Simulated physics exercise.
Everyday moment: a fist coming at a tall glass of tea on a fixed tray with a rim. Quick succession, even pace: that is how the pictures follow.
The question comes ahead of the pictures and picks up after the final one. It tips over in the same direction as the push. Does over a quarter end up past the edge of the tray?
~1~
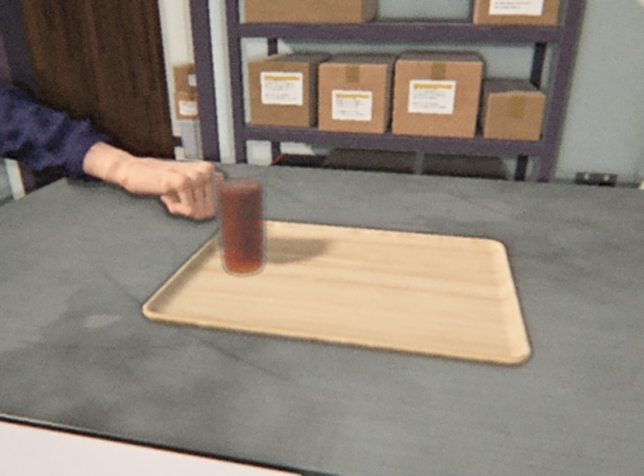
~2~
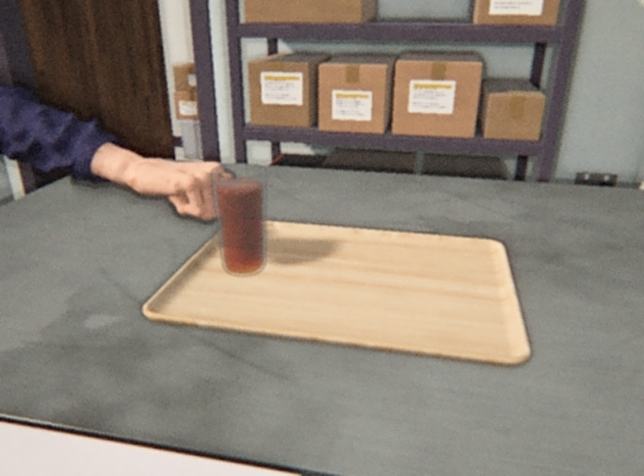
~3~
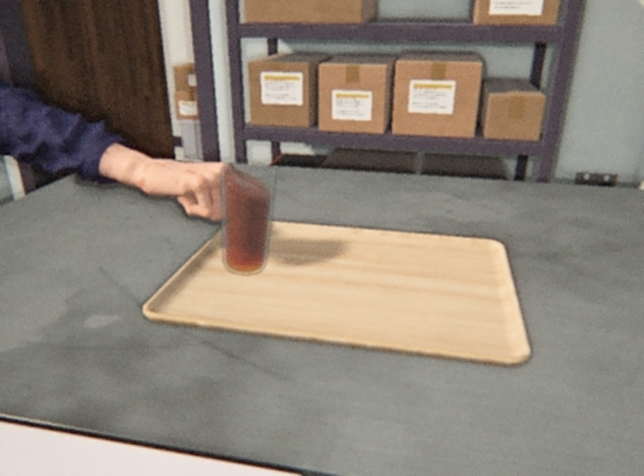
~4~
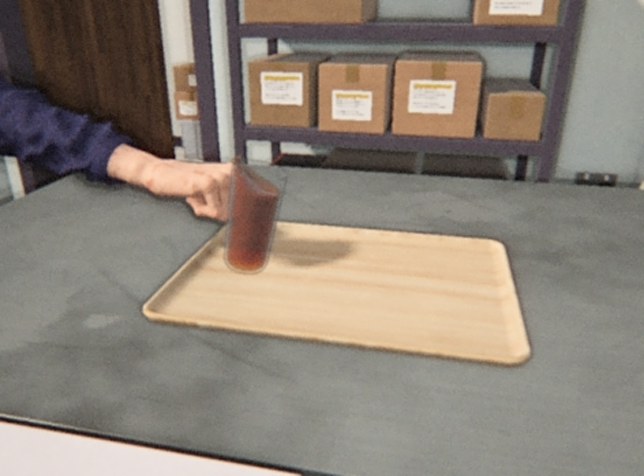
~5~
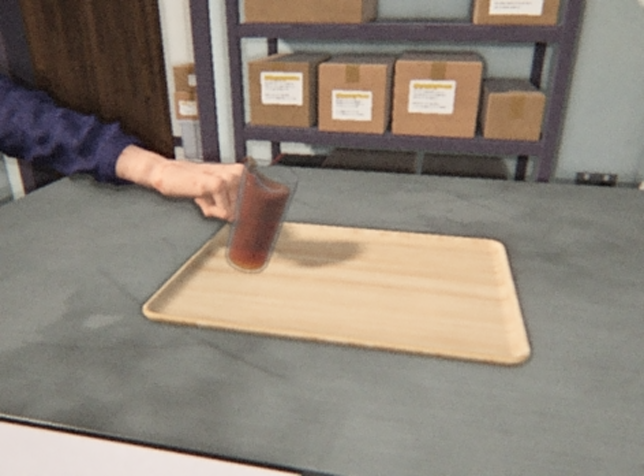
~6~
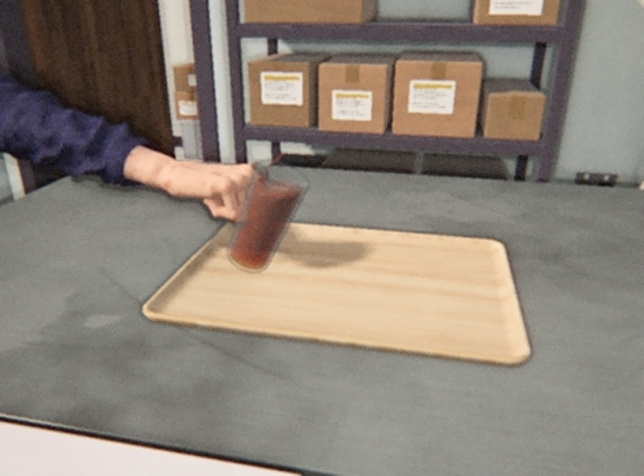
Yes, as you'd see, the tray fails to keep three quarters of it.
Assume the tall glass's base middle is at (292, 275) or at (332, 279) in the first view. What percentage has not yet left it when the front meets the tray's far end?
Roughly 65 % and then 80 %.
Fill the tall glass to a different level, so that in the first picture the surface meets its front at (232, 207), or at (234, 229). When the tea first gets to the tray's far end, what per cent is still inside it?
About 60 % for the first fill, about 60 % for the second.
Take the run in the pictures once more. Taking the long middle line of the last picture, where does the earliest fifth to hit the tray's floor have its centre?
Landing point: About (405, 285).
A moment on, the tall glass is falling and 98 per cent is in the glass, 0 on the tray and 2 above or beyond its rim.
Next, the tall glass lies on its side and 63 per cent is in the glass, 24 on the tray and 14 above or beyond its rim.
Then the tall glass lies on its side and 39 per cent is in the glass, 38 on the tray and 23 above or beyond its rim.
Later the tall glass lies on its side and 22 per cent is in the glass, 31 on the tray and 46 above or beyond its rim.
At rest 52 per cent is held by tray and glass, 48 is off the tray.
